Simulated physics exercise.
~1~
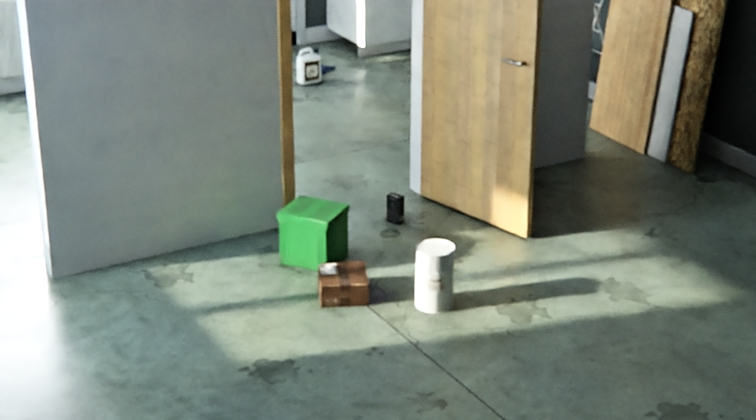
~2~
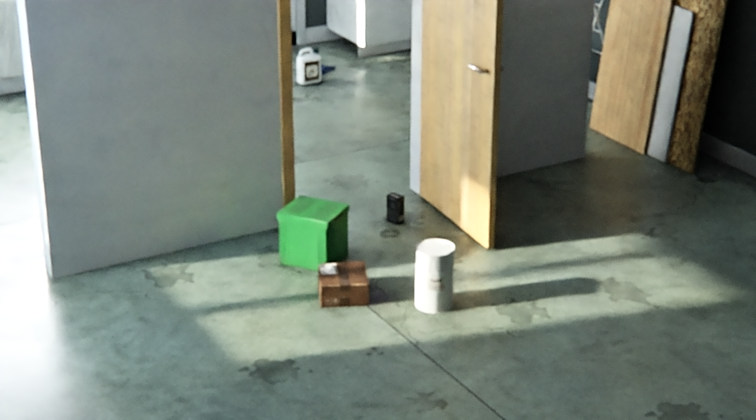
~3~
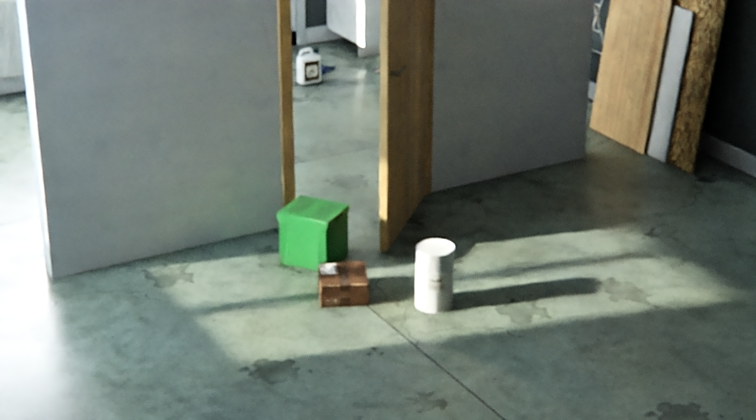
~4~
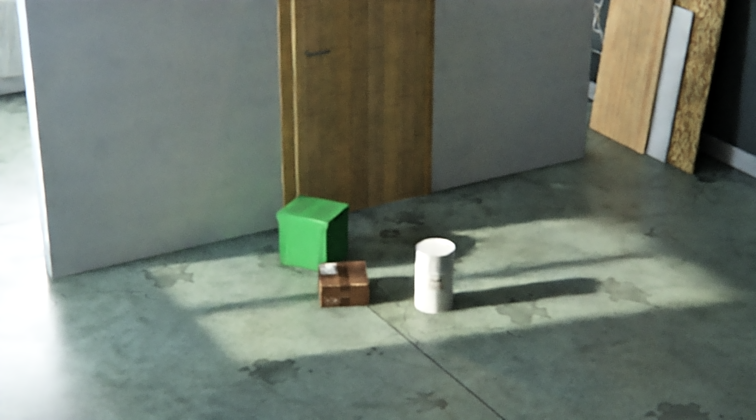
A wooden door stands wide open toward the viewer in a pale grey partition wall, with a small black carton on the floor near the opening. With nobody in sight, the door begins to swing left, its handle edge sweeping across the concrete. It turns nearly edge-on to the view, and the black carton disappears from sight behind it. The door keeps swinging until its panel covers the doorway, hiding the white jug in the room beyond. It ends almost closed, the carton still out of view, while the green tote, brown parcel and white canister stay in place in front.
